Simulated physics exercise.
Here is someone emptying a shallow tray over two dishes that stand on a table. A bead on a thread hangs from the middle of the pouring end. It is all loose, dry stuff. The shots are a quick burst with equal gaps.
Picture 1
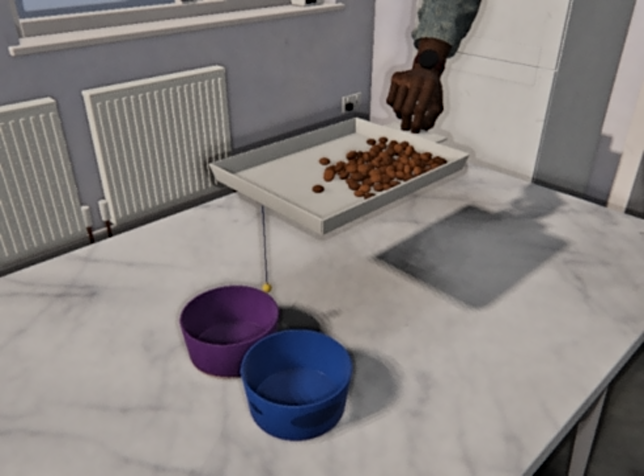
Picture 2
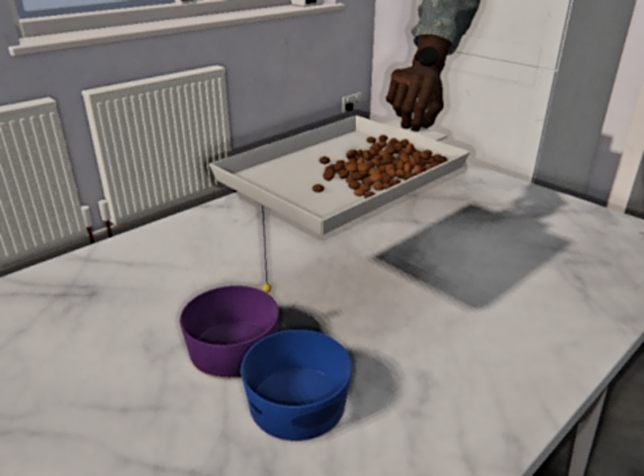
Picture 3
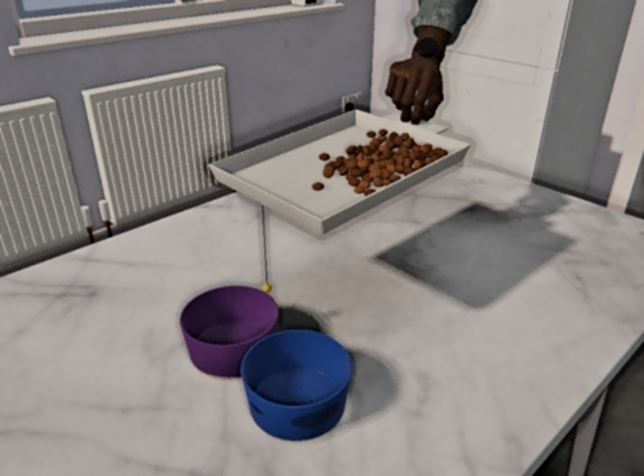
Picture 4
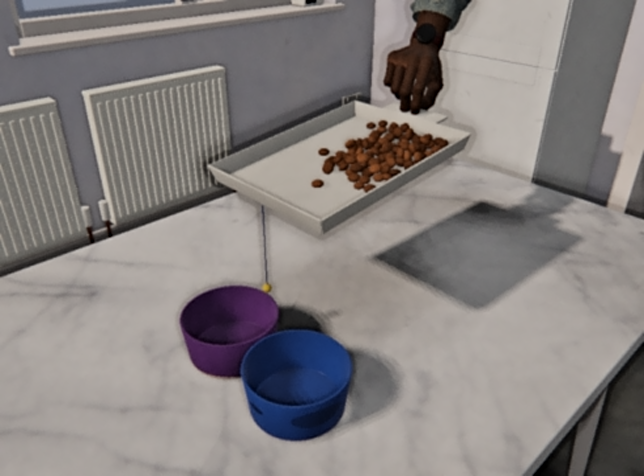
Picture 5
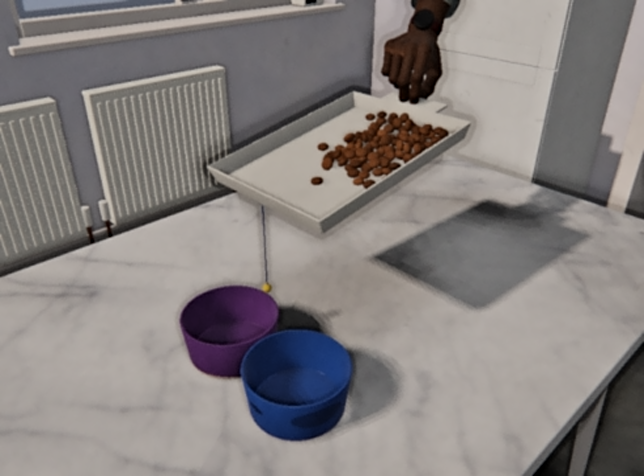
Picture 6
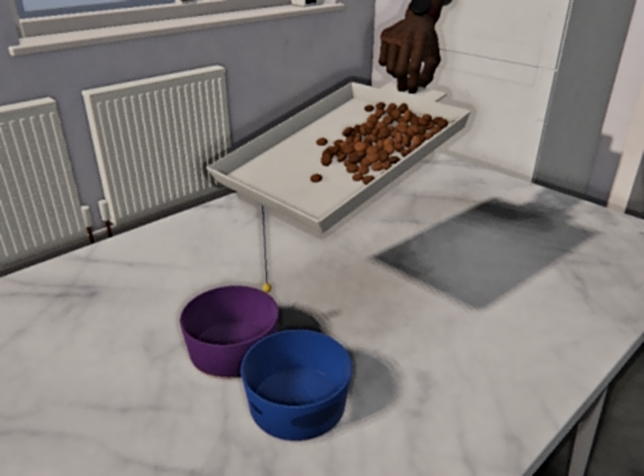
At first, a shallow white tray of brown kibble-like pieces sits level above a purple dish and a blue dish on a marble table, a hand at its far end. Then the hand rises slightly, gradually tilting the tray toward the dishes, while the pieces stay bunched near the raised end.
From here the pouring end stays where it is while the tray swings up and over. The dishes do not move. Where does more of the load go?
Fuller: The left-hand dish.
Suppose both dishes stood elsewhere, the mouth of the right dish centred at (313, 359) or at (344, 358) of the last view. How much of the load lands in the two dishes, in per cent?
First some 70, then 30 per cent.
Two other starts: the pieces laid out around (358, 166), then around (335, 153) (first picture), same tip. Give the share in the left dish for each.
First some 60, then 70 per cent.
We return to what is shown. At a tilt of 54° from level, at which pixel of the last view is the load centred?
Roughly at (274, 189).
Just after the last frame, tray tipped steeply; almost all on the tray; just a few in the air.
A moment on, tray tipped right over; roughly two thirds on the tray; just a few in the right dish; roughly a quarter in the left dish; about a tenth outside both; about a tenth in the air.
Further on, tray tipped past a quarter turn; about a tenth in the right dish; roughly two thirds in the left dish; roughly a quarter outside both.
When it is over, tray tipped past a quarter turn; about a tenth in the right dish; roughly two thirds in the left dish; roughly a quarter outside both.
